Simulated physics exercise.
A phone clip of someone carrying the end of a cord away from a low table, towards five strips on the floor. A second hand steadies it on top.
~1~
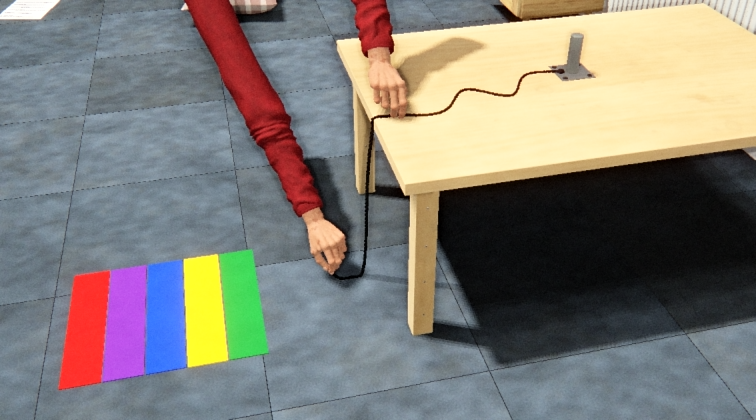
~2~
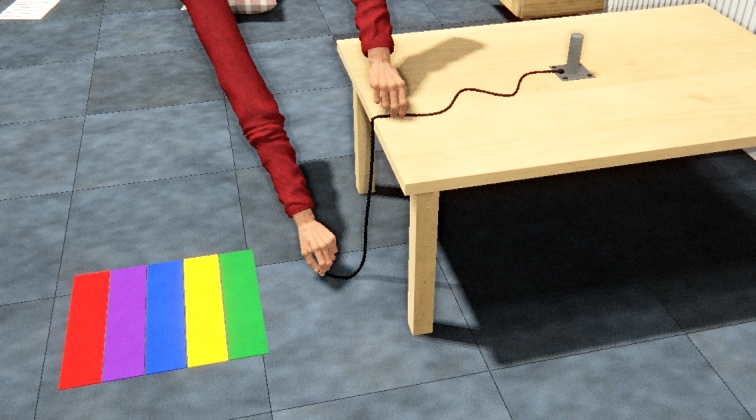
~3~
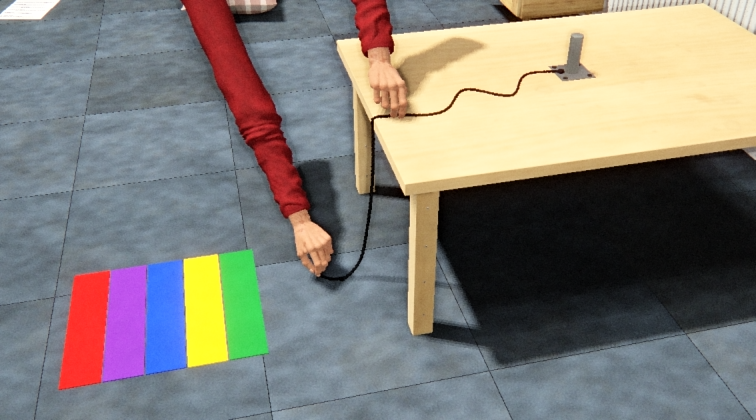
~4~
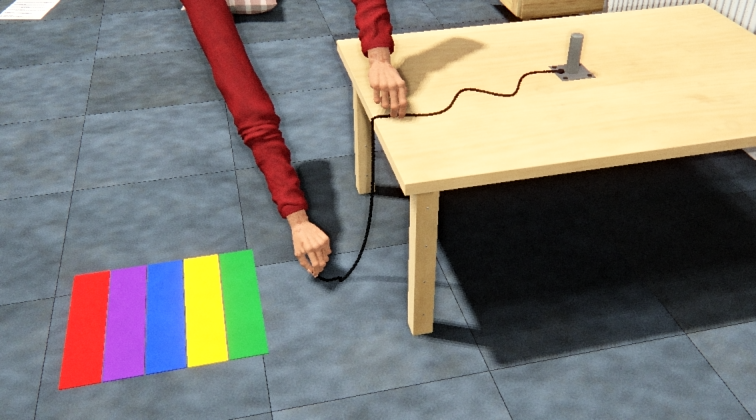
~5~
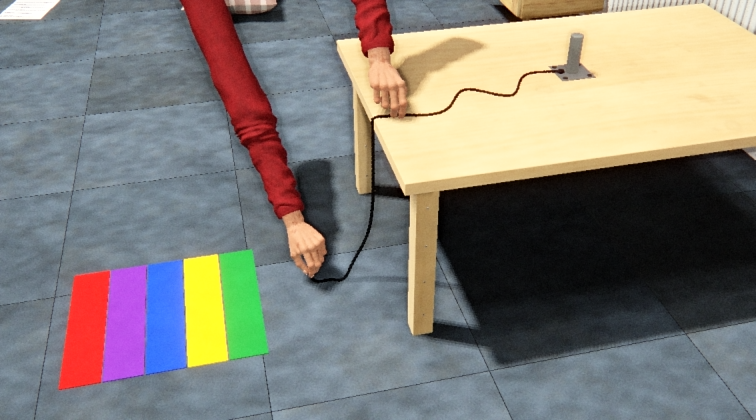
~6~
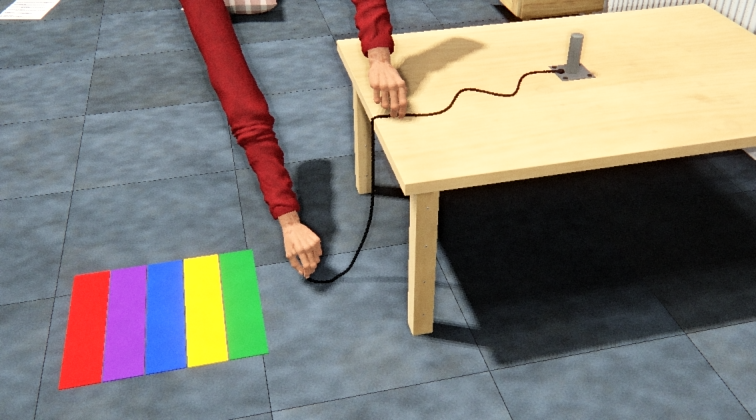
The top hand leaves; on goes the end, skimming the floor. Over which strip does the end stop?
It gets as far as the blue strip.
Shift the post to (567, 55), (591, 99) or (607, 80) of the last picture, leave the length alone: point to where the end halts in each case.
Try by try, around (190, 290), (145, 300) and (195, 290).
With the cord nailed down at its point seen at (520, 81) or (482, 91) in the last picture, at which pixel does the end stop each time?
About (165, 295) and (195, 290).
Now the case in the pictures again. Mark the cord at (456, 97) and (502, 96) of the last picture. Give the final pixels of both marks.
They go to (426, 101) and to (477, 90).
Soon after, end near (225, 286); over green.
After that, end near (183, 293); over yellow.
At the stop, end near (159, 296); over blue. The blue one.
